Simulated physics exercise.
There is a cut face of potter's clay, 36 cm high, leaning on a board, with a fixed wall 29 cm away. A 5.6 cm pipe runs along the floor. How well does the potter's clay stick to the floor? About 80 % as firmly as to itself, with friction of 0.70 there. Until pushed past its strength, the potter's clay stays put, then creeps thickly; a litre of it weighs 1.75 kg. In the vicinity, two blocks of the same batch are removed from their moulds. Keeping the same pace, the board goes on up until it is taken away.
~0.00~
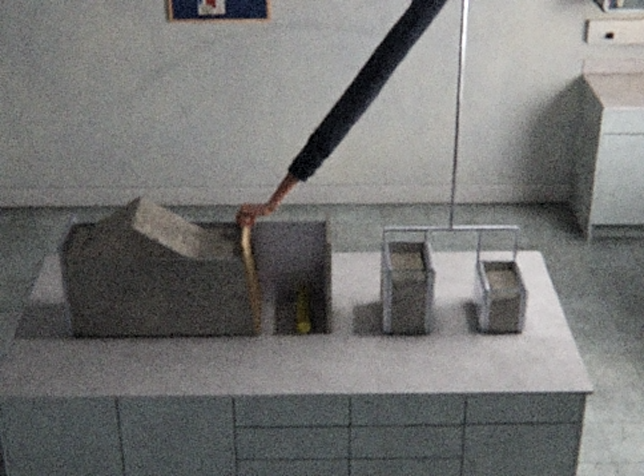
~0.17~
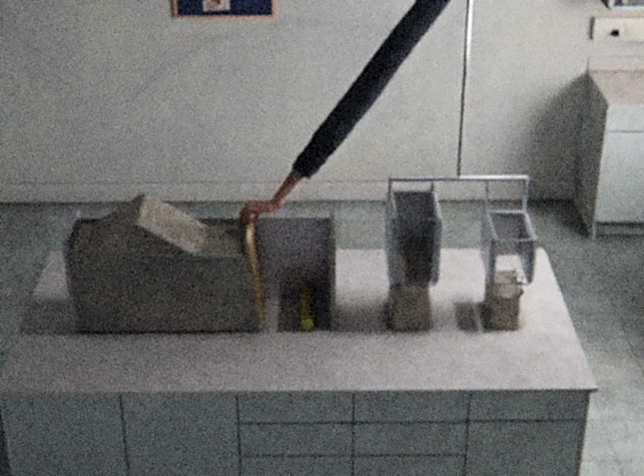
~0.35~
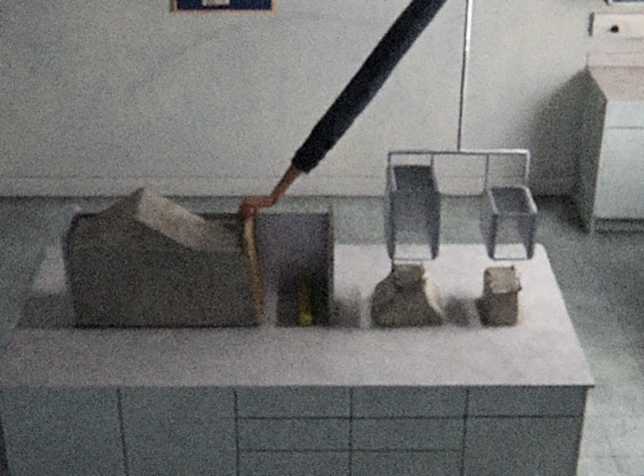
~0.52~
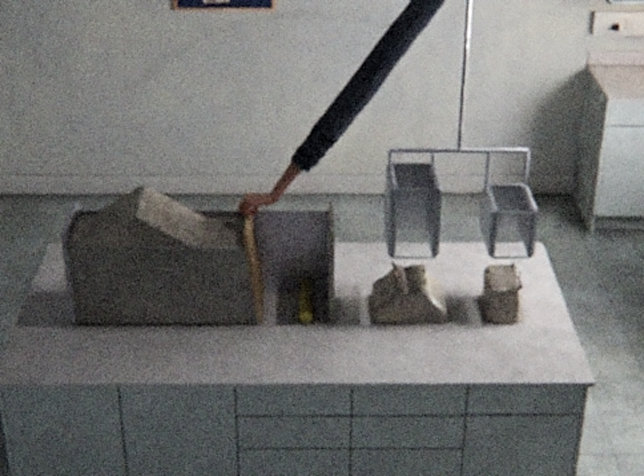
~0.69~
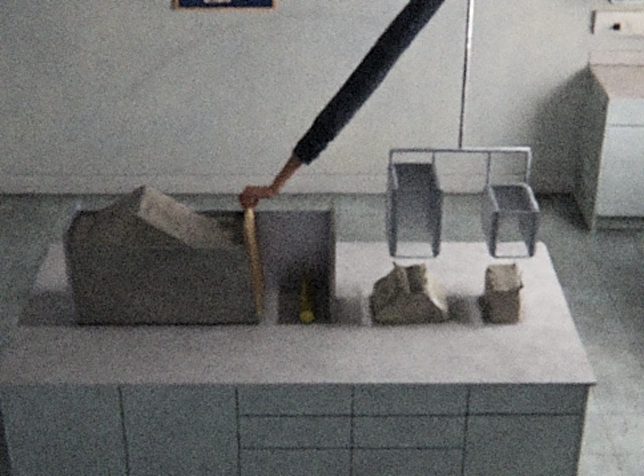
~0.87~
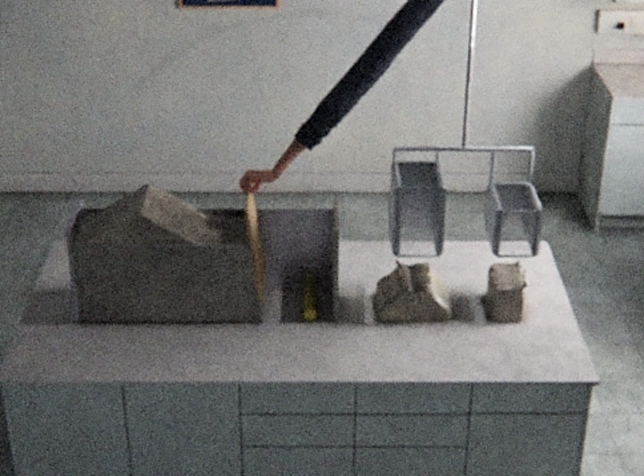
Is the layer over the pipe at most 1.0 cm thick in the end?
No, more than that covers it.
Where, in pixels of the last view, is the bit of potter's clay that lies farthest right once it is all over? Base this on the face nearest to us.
Around pixel (317, 305).
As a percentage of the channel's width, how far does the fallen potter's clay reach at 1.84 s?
About 75 percent of the width.
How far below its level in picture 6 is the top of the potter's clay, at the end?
Some 11.0 cm.
After 1.16 s, the fallen stuff reaches 8 % of the way across and nothing lies on the pipe.
After 1.50 s, the fallen stuff reaches 55 % of the way across and nothing lies on the pipe.
After 1.84 s, the fallen stuff reaches 77 % of the way across and 8.6 cm lies on the pipe.
After 2.19 s, the fallen stuff reaches 77 % of the way across and 8.2 cm lies on the pipe.
After 2.24 s, the fallen stuff reaches 77 % of the way across and 8.2 cm lies on the pipe.
